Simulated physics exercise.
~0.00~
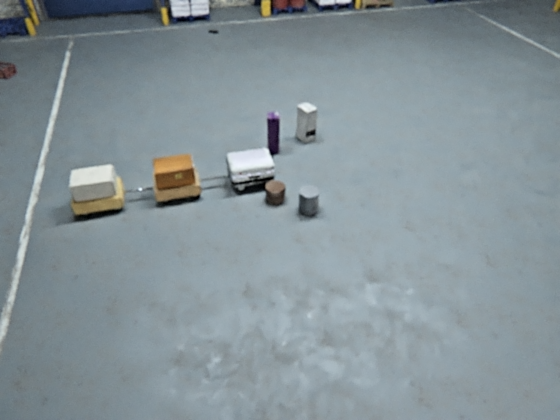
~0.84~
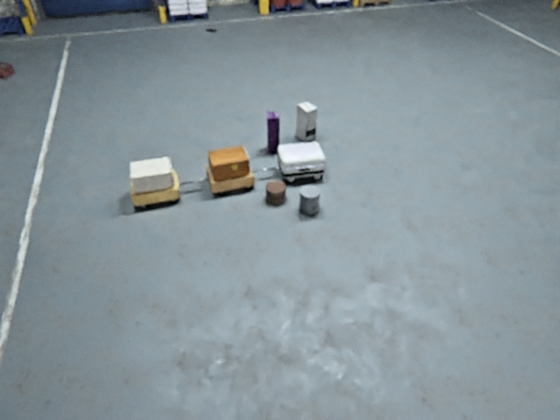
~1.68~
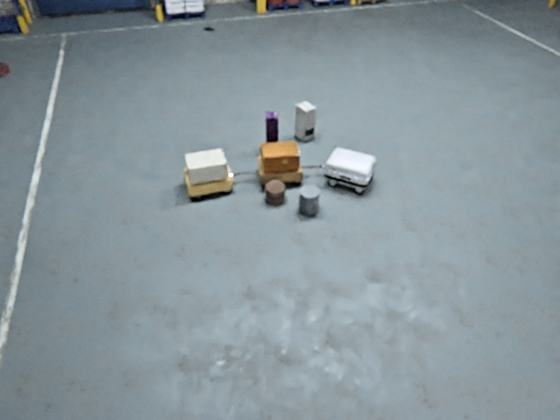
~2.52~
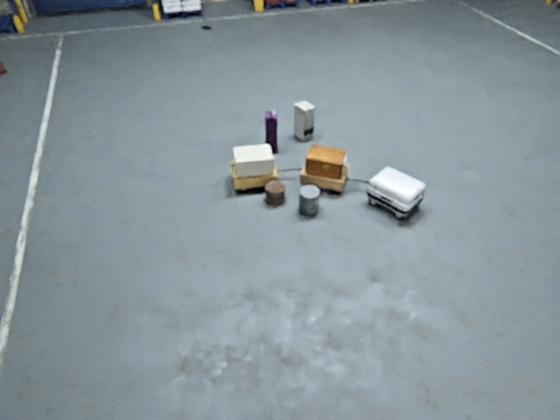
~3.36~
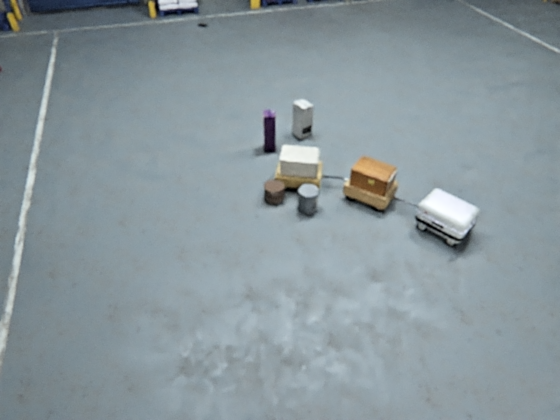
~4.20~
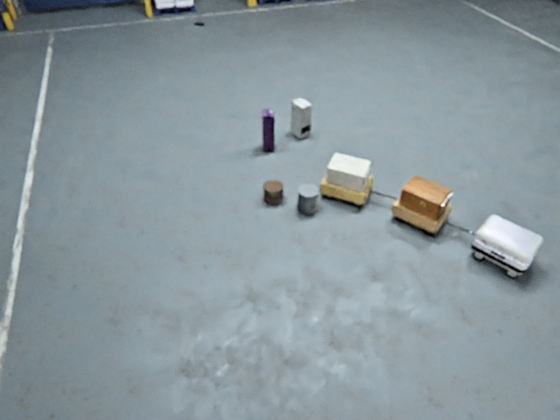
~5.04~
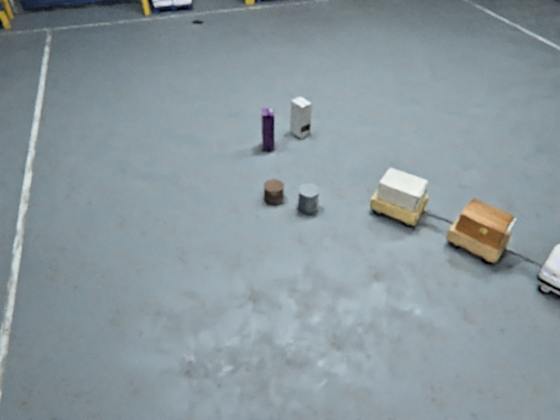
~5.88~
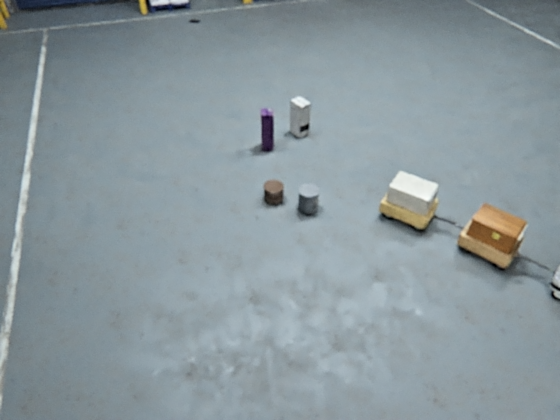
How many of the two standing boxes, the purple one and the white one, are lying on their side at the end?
None of them are; the purple box and the white box both still stand upright after the train has gone by.
